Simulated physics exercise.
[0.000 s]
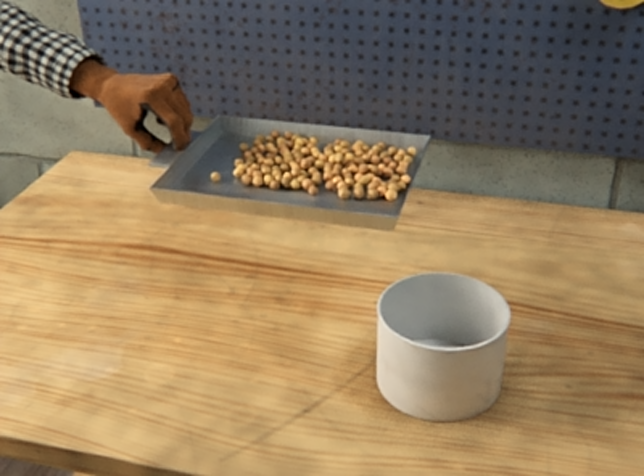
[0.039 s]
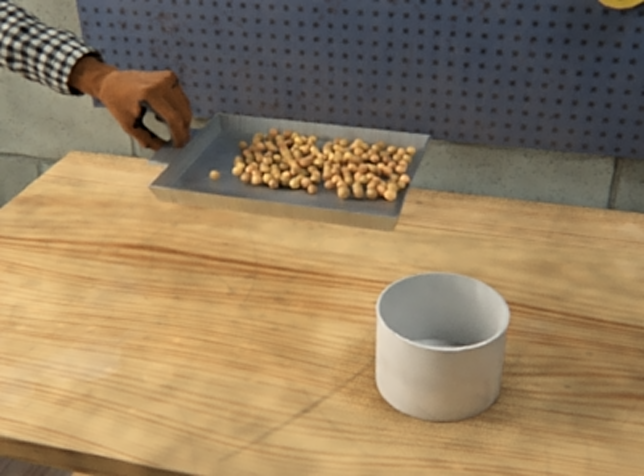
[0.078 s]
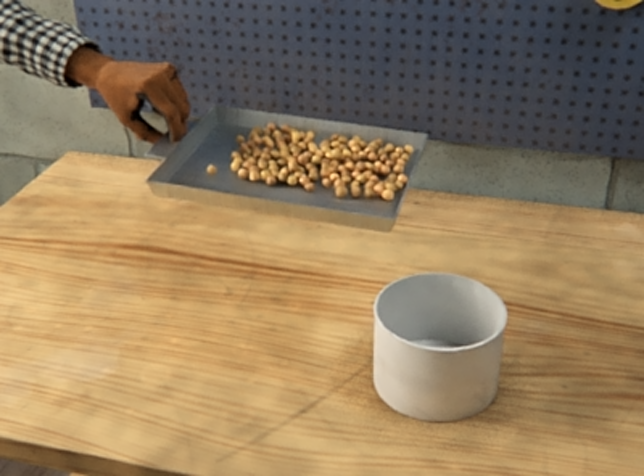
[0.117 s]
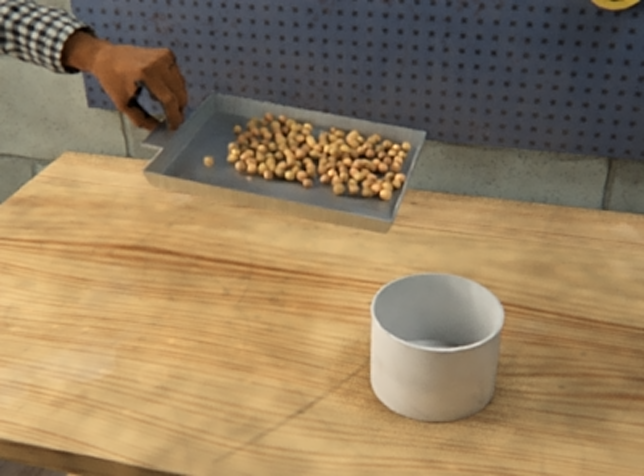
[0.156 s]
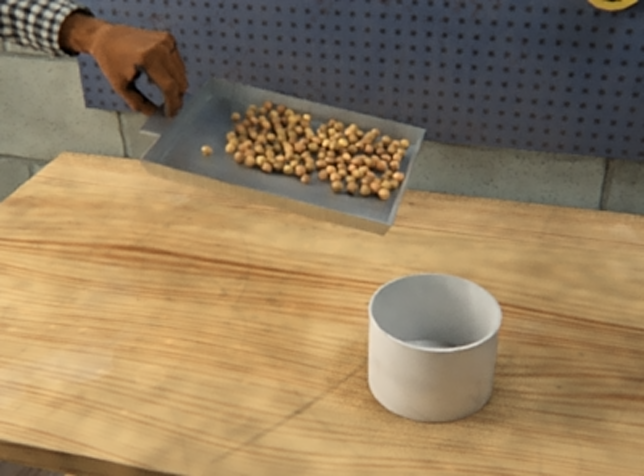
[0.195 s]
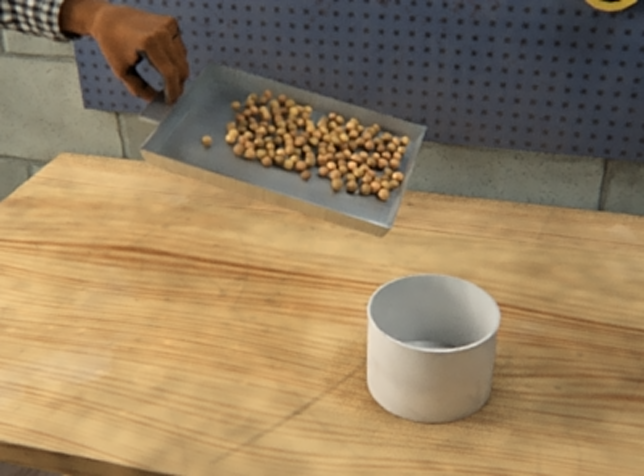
Hand raising the left side of a gray metal tray of wooden beads, tilting it rightward above a wooden table with a white pot.
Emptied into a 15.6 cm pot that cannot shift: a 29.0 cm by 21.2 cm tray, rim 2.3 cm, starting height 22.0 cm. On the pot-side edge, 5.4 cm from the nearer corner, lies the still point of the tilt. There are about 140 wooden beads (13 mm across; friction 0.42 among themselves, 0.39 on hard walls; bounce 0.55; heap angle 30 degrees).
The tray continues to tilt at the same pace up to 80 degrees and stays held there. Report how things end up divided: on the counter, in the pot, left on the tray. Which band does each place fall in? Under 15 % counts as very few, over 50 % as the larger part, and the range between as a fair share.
Counter: Very few. Pot: The larger part. Tray: Very few.
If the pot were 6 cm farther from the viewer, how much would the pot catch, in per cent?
I'd say some 40 per cent would end up there.
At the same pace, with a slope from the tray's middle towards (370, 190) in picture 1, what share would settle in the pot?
That comes to around 70 per cent.
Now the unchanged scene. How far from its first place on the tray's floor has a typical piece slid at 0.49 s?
7 cm.
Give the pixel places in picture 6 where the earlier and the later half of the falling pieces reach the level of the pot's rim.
Roughly (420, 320) to begin with, later roughly (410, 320).
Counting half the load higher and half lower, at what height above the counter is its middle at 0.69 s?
Median height: Approx. 26 cm.
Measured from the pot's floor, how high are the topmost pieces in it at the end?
Some 3.0 cm above the floor.
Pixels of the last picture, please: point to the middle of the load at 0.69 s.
Approximately (393, 194) in the last picture.
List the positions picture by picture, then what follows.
Tray tilt 0 degrees, front corners at (157, 186) and (393, 213); middle of the pieces at (320, 164); pot at (443, 308), in the first frame.
Tray tilt 1 degrees, front corners at (156, 184) and (392, 214); middle of the pieces at (319, 163), in the second frame.
Tray tilt 3 degrees, front corners at (154, 178) and (390, 215); middle of the pieces at (317, 160), in the third frame.
Tray tilt 6 degrees, front corners at (150, 169) and (388, 217), lowest corner right front; middle of the pieces at (314, 155), in the fourth frame.
Tray tilt 10 degrees, front corners at (148, 158) and (387, 220), lowest corner right front; middle of the pieces at (313, 148), in the fifth frame.
Tray tilt 15 degrees, front corners at (148, 147) and (386, 222), lowest corner right front; middle of the pieces at (313, 142); pot at (433, 310). The tray's pace is about 110 degrees a second, in the sixth frame.
Then, at 0.49 s, tilt 47 degrees; the tray holds 100 %, the pot 0 %.
After 0.69 s, tilt 69 degrees; the tray holds 90 %, the pot 0 %.
After 1.00 s, tilt 80 degrees; the tray holds 20 %, the pot 55 %.
At rest (2.3 s), counter 10 %, pot 90 %, tray 0 %.
